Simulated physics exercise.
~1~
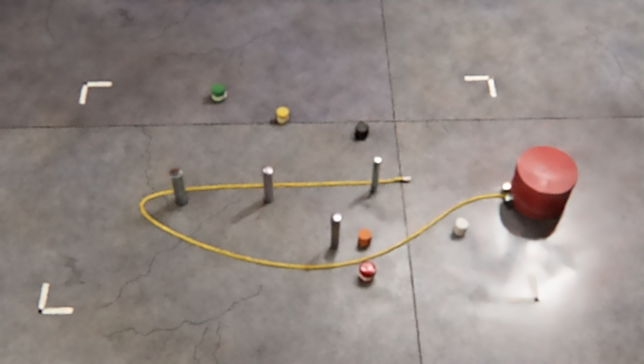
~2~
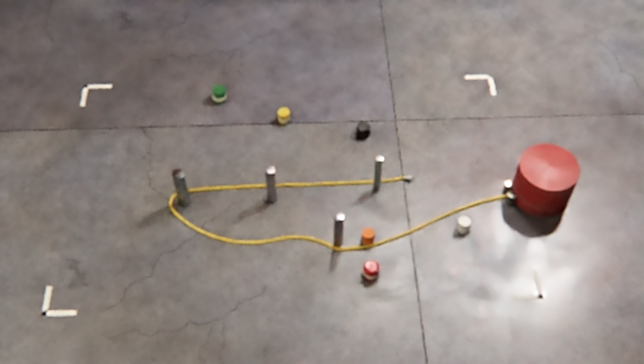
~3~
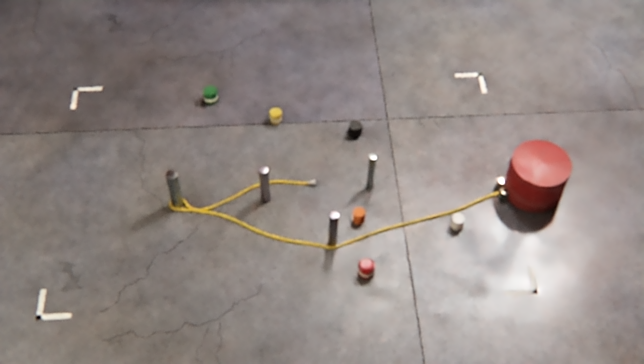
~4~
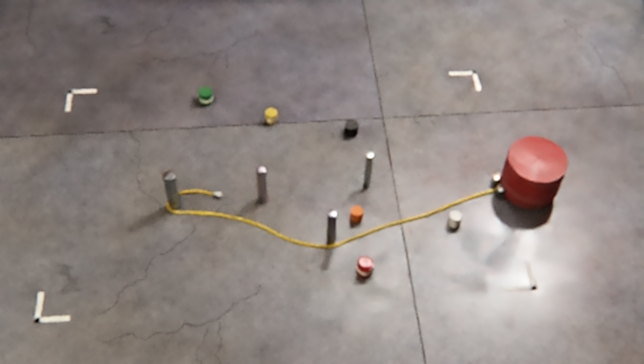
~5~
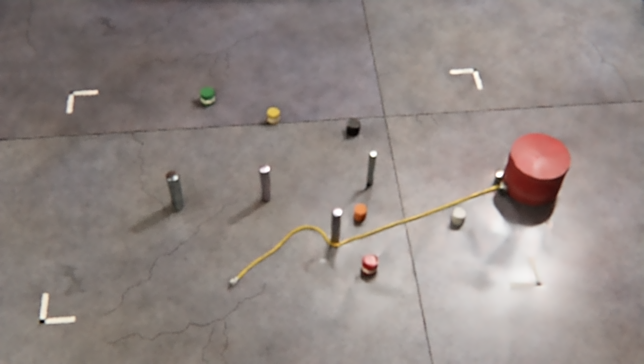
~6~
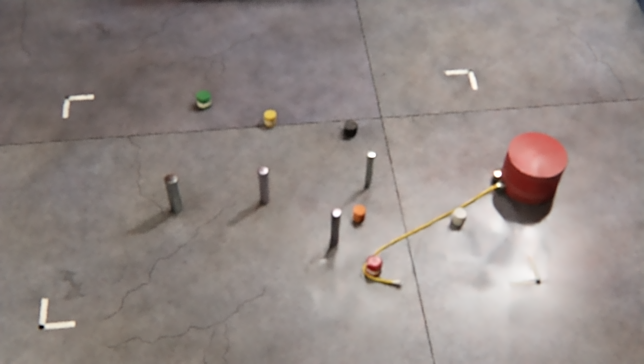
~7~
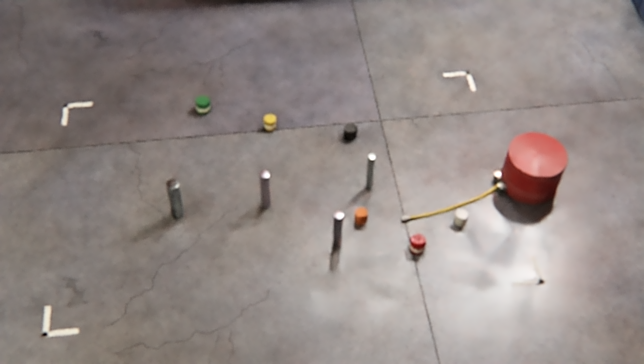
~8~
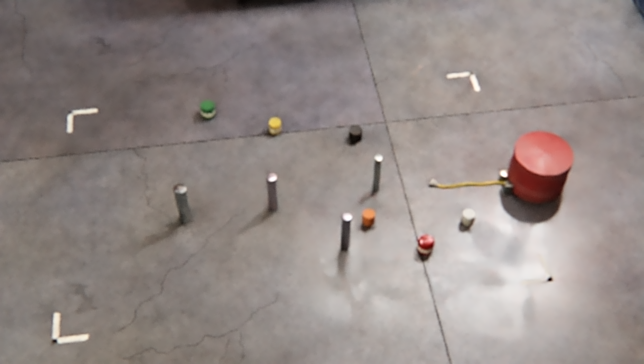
A yellow cord looped among four metal posts was drawn rightward toward a red drum, slipping free of the posts, nudging an orange tub slightly and later dragging a red jar to the right, until only a short length stuck out beside the drum.
